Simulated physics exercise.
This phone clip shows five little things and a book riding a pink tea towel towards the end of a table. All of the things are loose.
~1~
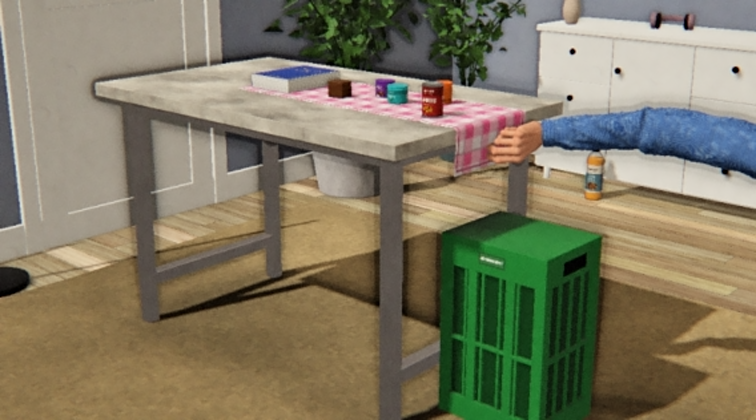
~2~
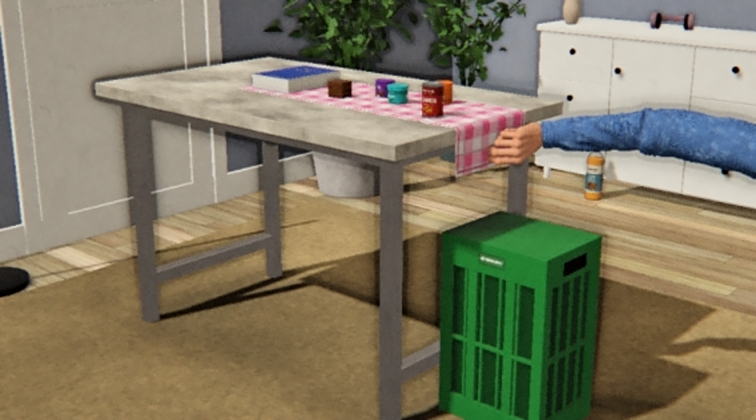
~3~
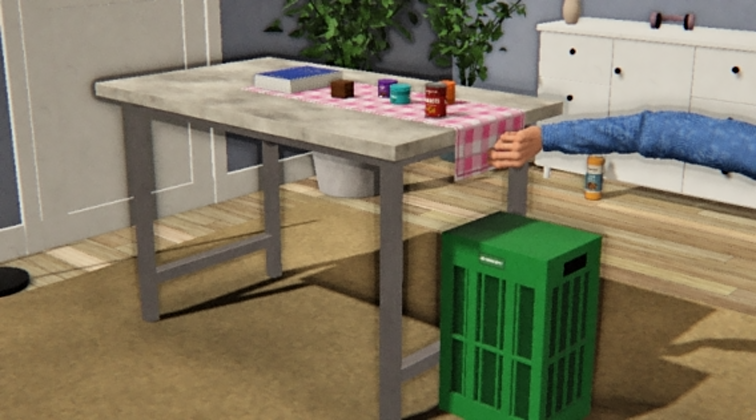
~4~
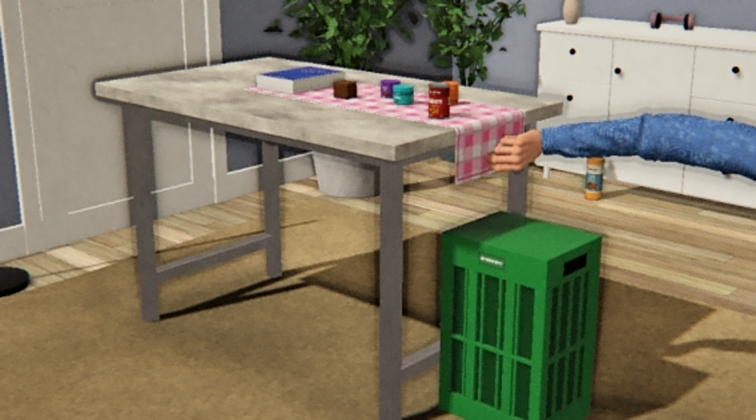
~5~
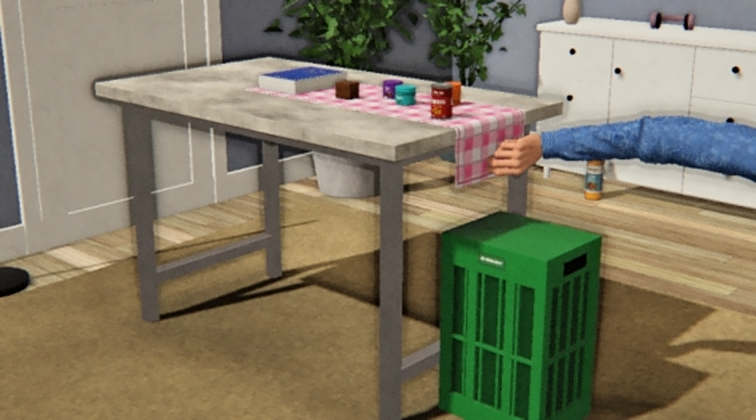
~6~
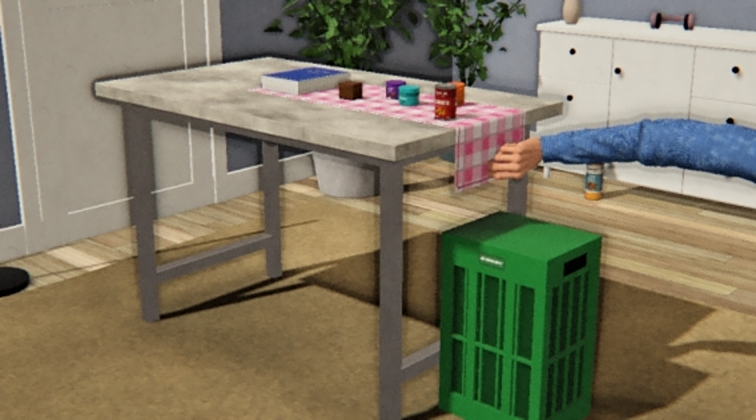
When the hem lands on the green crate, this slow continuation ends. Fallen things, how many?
One.
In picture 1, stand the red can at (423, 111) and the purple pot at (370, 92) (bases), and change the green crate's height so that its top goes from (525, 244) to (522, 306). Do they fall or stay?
The red can goes over, the purple pot does not fall.
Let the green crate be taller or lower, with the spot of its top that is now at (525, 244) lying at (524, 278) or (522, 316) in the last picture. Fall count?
For the first height 2, for the second 3.
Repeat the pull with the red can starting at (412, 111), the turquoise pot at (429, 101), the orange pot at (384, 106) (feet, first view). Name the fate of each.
Result - red can retained; turquoise pot retained; orange pot retained.
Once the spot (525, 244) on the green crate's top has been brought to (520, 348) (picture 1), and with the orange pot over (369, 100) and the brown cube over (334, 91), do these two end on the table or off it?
Final state: The orange pot is no longer up, the brown cube is still in place.
Early on, hem near (490, 213); all still up.
Midway, hem on the crate; red can gone.
Finally, hem on the crate; red can gone. The answer is one.
